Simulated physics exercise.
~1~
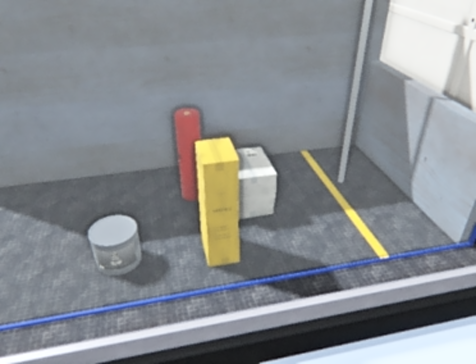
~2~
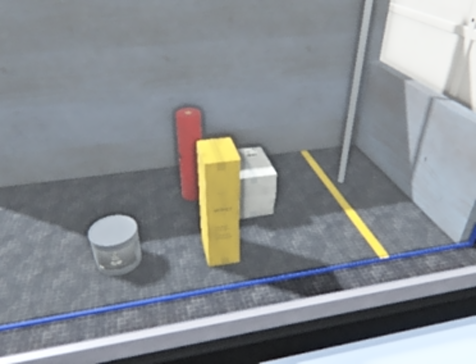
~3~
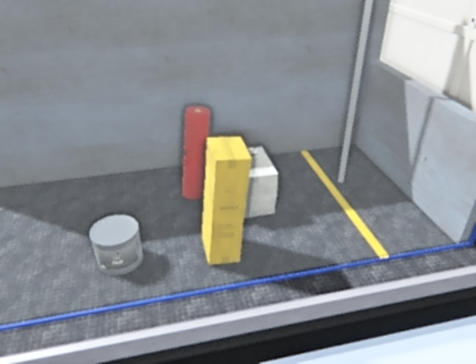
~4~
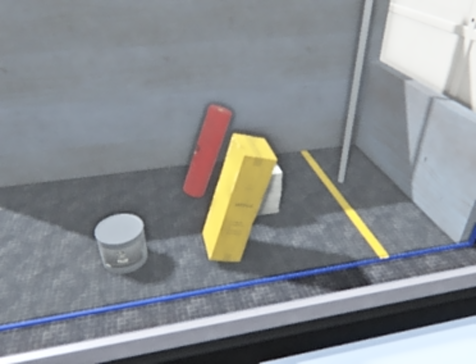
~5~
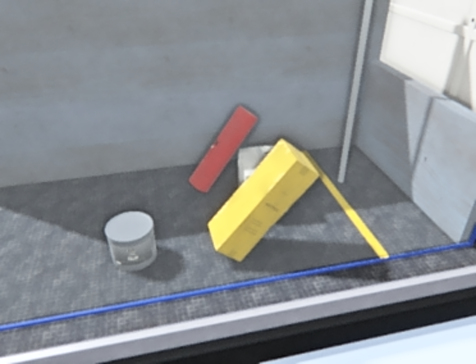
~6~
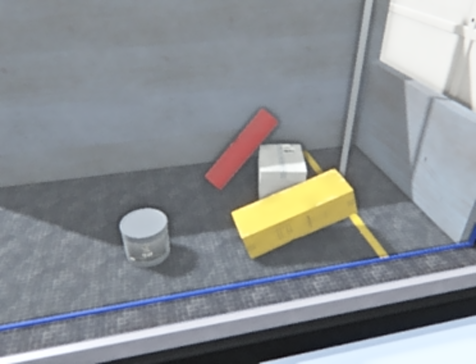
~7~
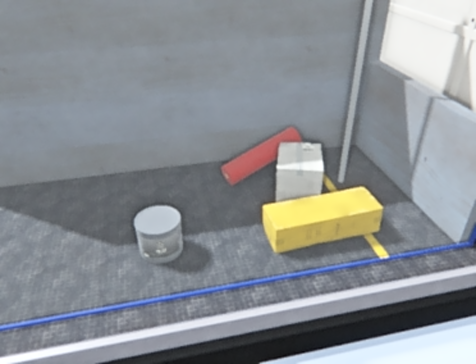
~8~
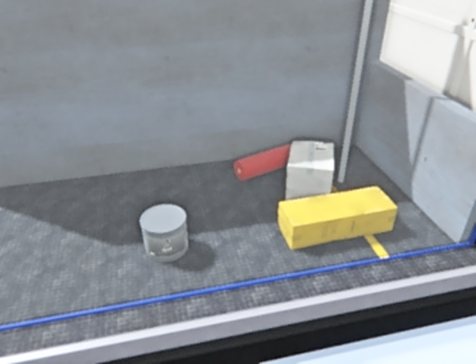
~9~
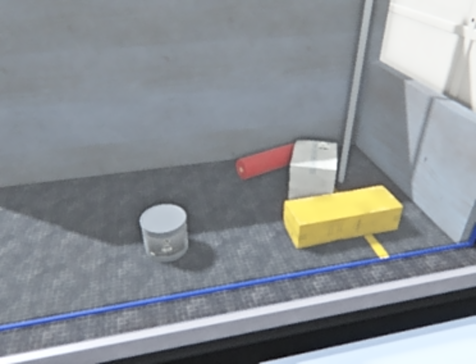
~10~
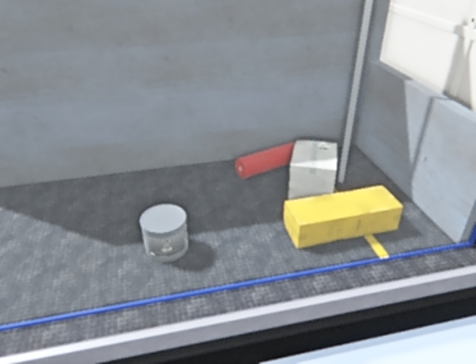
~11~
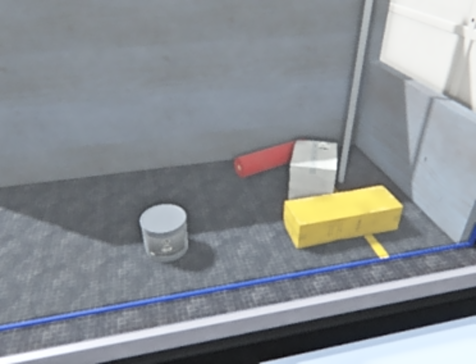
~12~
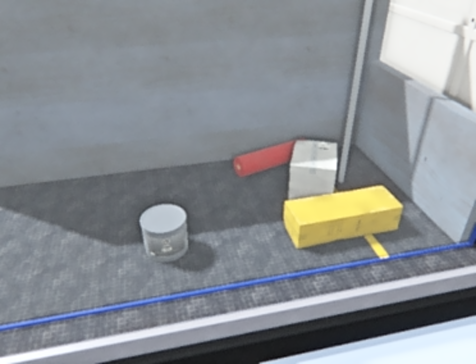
A tall yellow box stands upright on a grey floor, with a red roll and a white carton behind it and a grey bucket to the left. The box and the roll begin to lean right as the bucket starts sliding the same way. The box topples onto its side, the roll tips after it, and the carton slides right too. All of them keep shifting right until the roll lies flat behind the carton. They come to rest, with the bucket, carton and yellow box all judged short of the yellow line.
